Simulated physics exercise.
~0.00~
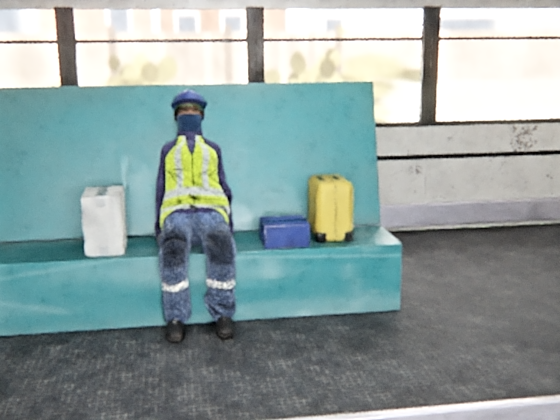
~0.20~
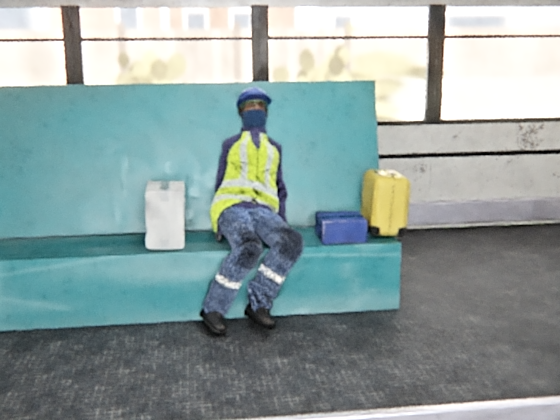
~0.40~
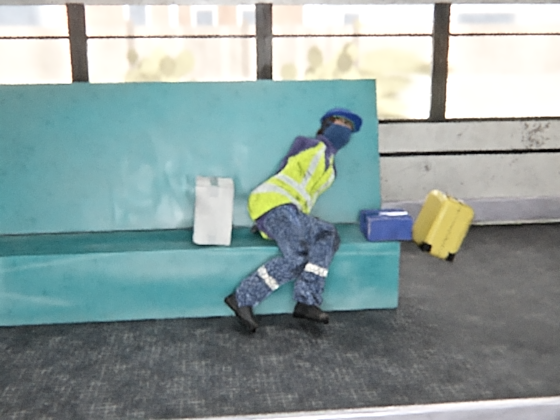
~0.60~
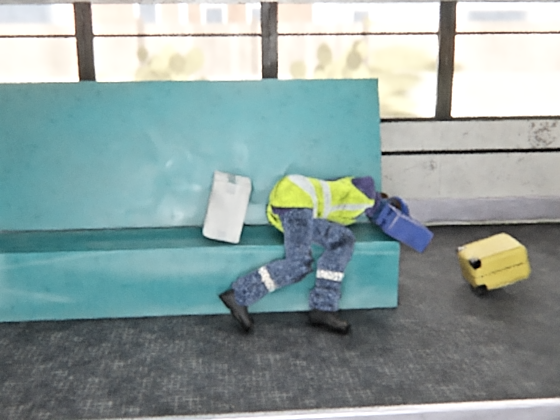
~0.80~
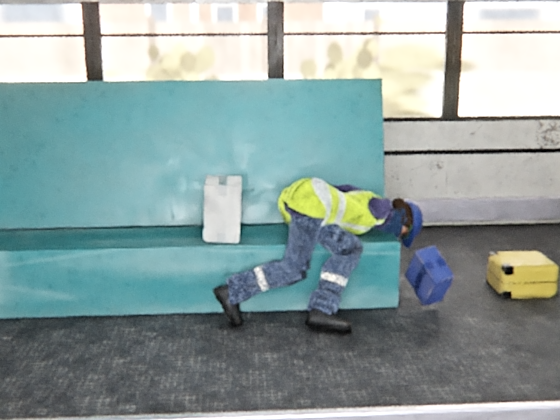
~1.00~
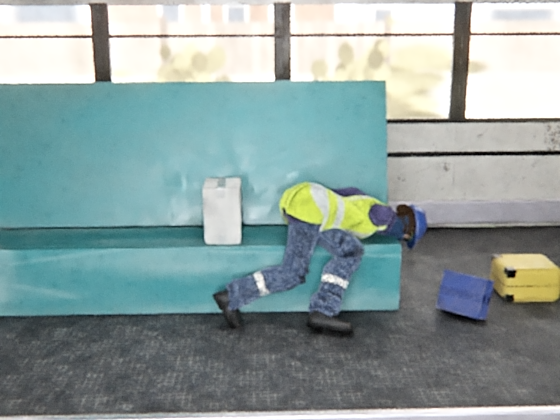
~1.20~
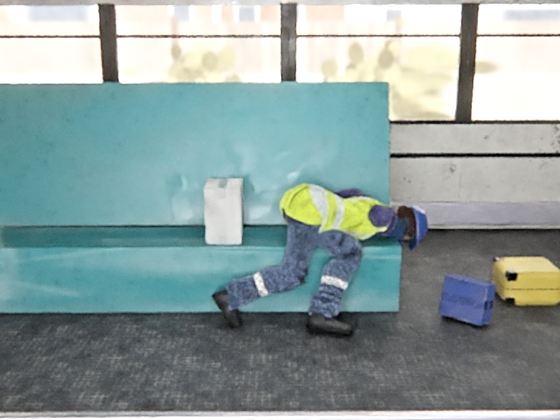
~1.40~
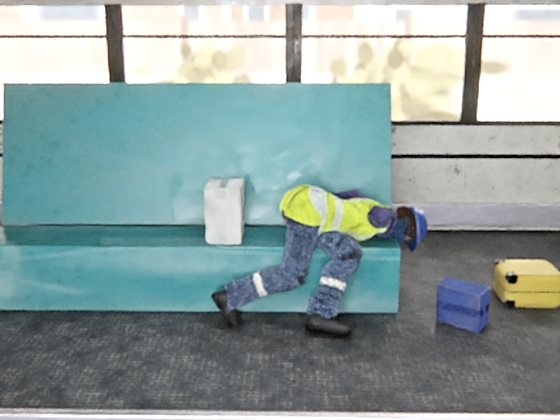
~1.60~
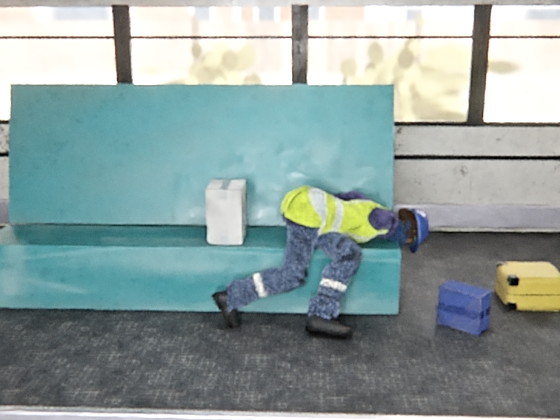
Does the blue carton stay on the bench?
No, the blue carton goes over the right end of the bench and comes to rest on the floor near the yellow case.
